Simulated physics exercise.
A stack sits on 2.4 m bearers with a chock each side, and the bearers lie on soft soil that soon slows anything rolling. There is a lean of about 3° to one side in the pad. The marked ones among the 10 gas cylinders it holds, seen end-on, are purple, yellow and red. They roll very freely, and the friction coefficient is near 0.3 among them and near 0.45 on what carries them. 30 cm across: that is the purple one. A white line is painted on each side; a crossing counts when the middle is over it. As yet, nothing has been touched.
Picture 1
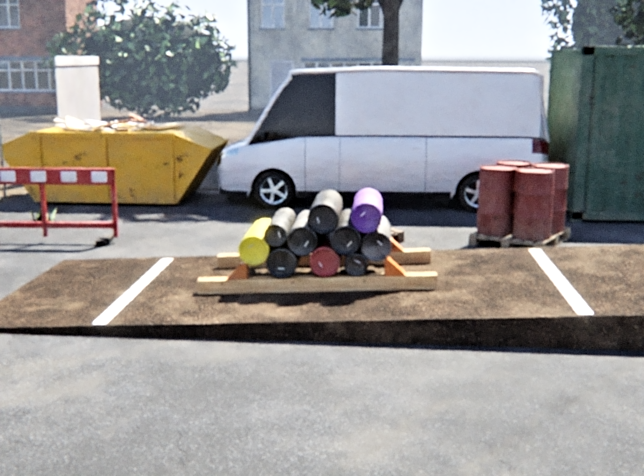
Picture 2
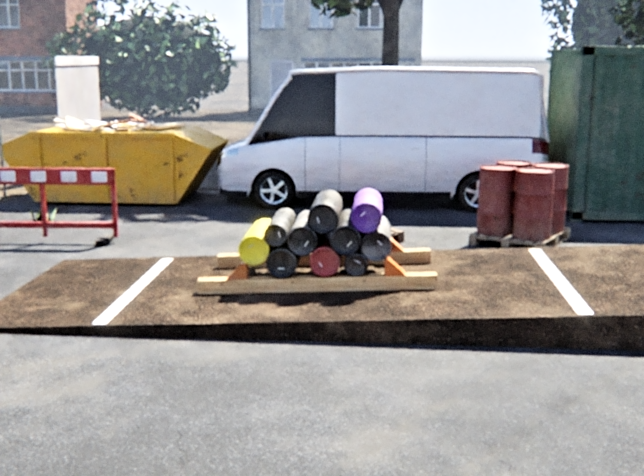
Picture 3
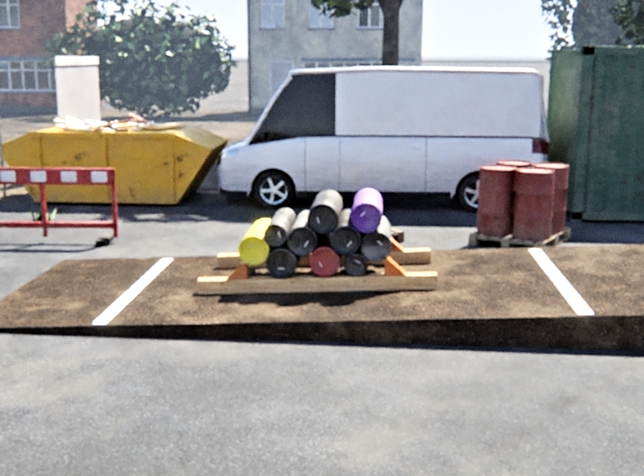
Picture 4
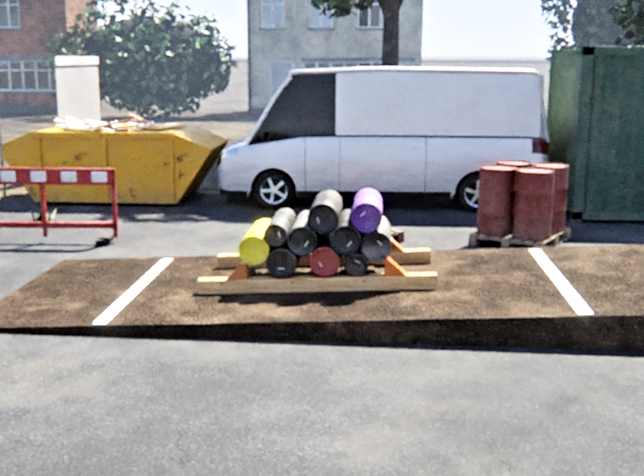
We see a stack of dark cylinders with one yellow, one red and one purple, resting on wooden bearers on a brown pad between two white lines, with a van parked behind; nothing moves.
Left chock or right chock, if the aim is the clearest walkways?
Pull the one on the right.
Chock on the left freed, after 2.6 s, purple is on the bearers, 110 cm from the bearers' right end, rolling left; yellow is past the left line; red is on the bearers, 50 cm from the bearers' left end, rolling left; 1 over a line so far.
Chock on the left freed, at the end, purple is on the bearers, 25 cm from the bearers' left end; yellow is past the left line; red is off the bearers, 15 cm short of the left line; 5 over a line so far.
Chock on the right freed, after 1.9 s, purple is up on others, 30 cm from the bearers' right end, rolling right; yellow is on the bearers, 60 cm from the bearers' left end; red is on the bearers, 90 cm from the bearers' right end, rolling right; 0 over a line so far.
Chock on the right freed, at the end, purple is on the bearers, 30 cm from the bearers' right end; yellow is on the bearers, 60 cm from the bearers' left end; red is on the bearers, 90 cm from the bearers' right end; 0 over a line so far.
